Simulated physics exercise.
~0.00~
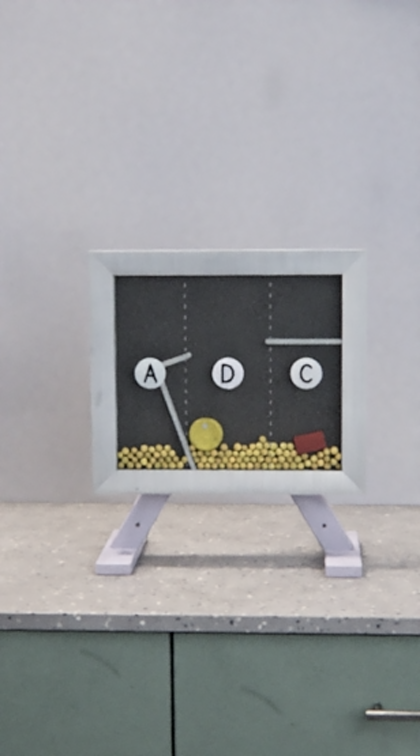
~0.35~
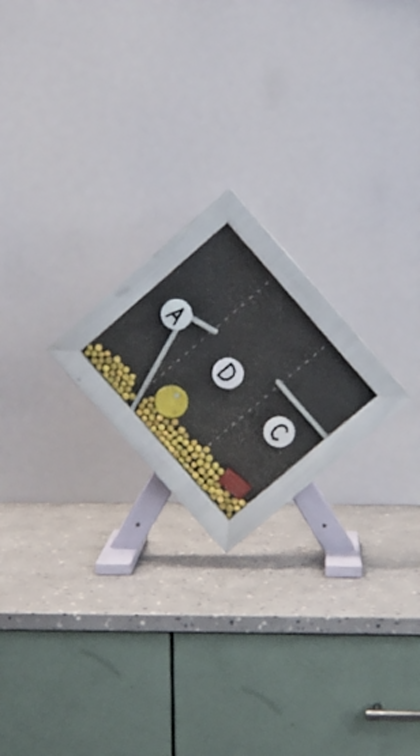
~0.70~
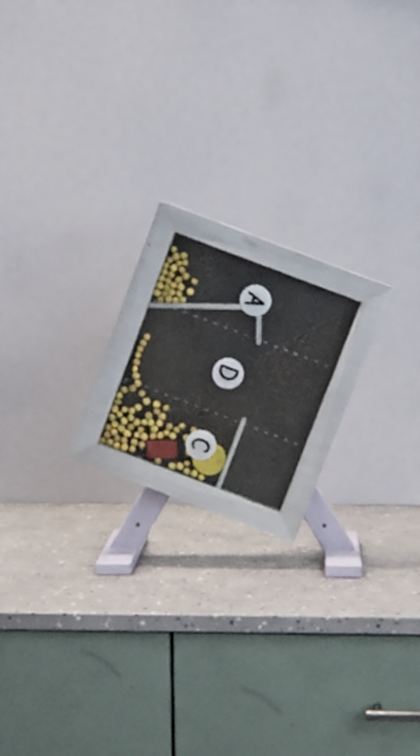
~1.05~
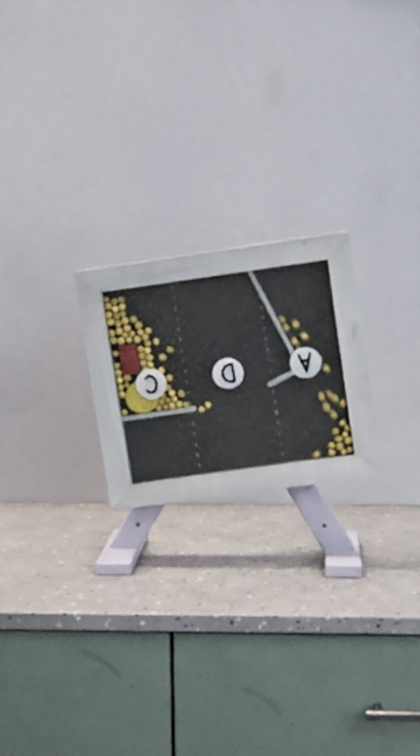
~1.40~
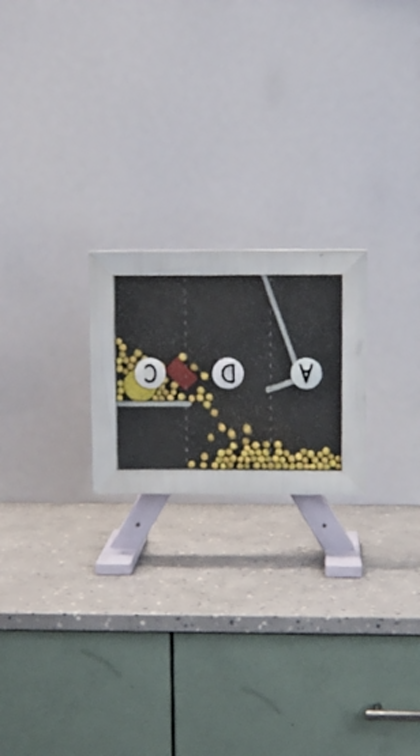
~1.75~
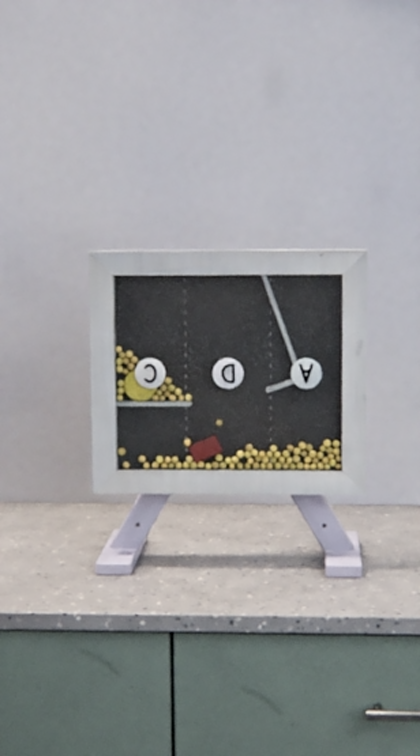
The video shows a framed box of small yellow beads marked A, D and C turning clockwise until upside down, its beads, red block and yellow disc sliding toward C. Many beads then spill down, the block drops to the bottom in D, and the disc stays on C's ledge.
